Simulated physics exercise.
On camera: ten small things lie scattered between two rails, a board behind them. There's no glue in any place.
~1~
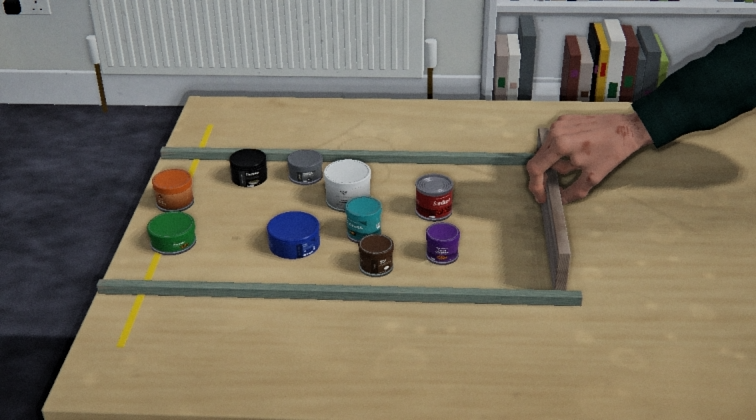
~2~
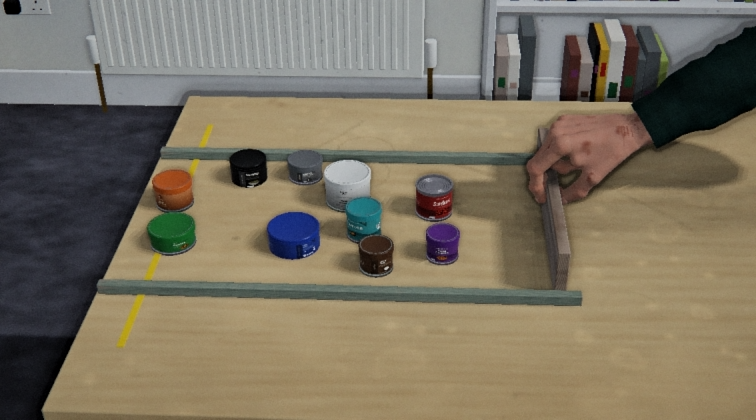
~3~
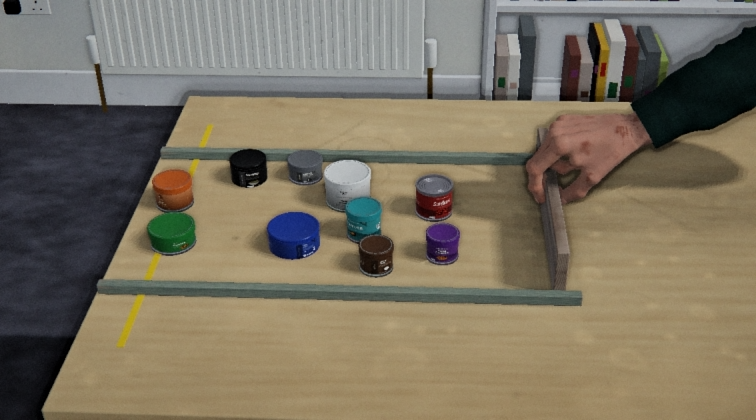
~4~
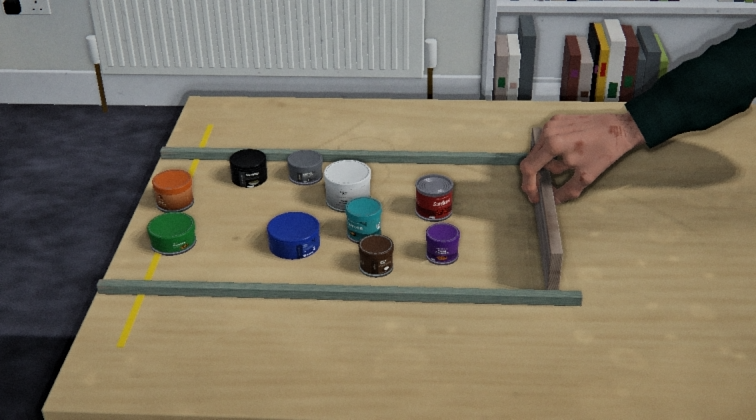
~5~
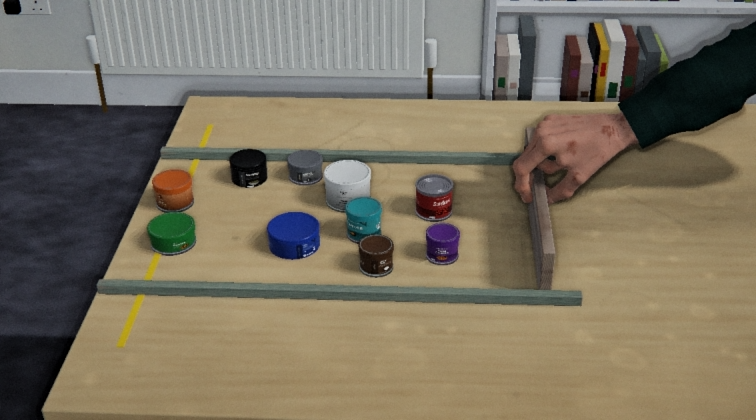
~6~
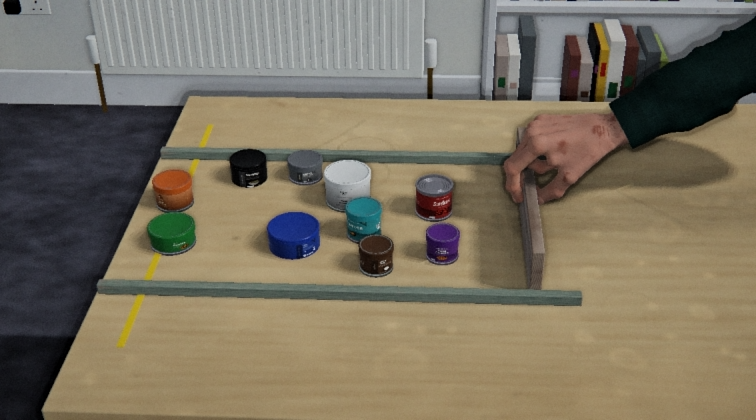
The video shows ten small colourful pots and tins scattered between two rails on a wooden table, while a hand at the right holds an upright board still, then slides it slightly left without touching them.
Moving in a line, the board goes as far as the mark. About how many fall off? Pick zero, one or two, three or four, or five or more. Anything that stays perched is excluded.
Three or four fall off.
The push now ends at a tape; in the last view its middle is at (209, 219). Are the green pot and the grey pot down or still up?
Green pot - gone; grey pot - safe.
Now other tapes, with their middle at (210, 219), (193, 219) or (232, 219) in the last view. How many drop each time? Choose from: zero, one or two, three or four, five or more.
In turn: 1 or 2, one or two, zero.
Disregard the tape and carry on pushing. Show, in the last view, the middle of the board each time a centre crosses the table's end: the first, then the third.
It sits near (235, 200), and then near (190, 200).
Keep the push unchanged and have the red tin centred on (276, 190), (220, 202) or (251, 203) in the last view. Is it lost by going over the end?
Try by try, it drops away, then stays put, then stays put.
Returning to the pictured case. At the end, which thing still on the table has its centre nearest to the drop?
The answer: The white tin.
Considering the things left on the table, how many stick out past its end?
1.
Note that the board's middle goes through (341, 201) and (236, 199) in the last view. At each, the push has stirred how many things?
Counts: 7, 9.
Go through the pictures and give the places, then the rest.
The first frame shows orange tin (173, 191); green pot (172, 233); black tub (249, 168); board (551, 205); tape (173, 218).
The second frame shows green pot (172, 234); board (551, 205).
The third frame shows black tub (249, 168); blue tub (294, 236).
The fourth frame shows orange tin (174, 191); brown tin (376, 256).
The fifth frame shows green pot (172, 234); white tin (348, 186).
The sixth frame shows orange tin (174, 191); green pot (172, 234); black tub (249, 168); board (528, 204); tape (173, 218).
A little later, none off yet; orange tin at rest near (174, 191); green pot at rest near (172, 234); black tub at rest near (249, 168).
When it is over, the number that fall off is three or four; down, blue tub, black tub, green pot and orange tin.
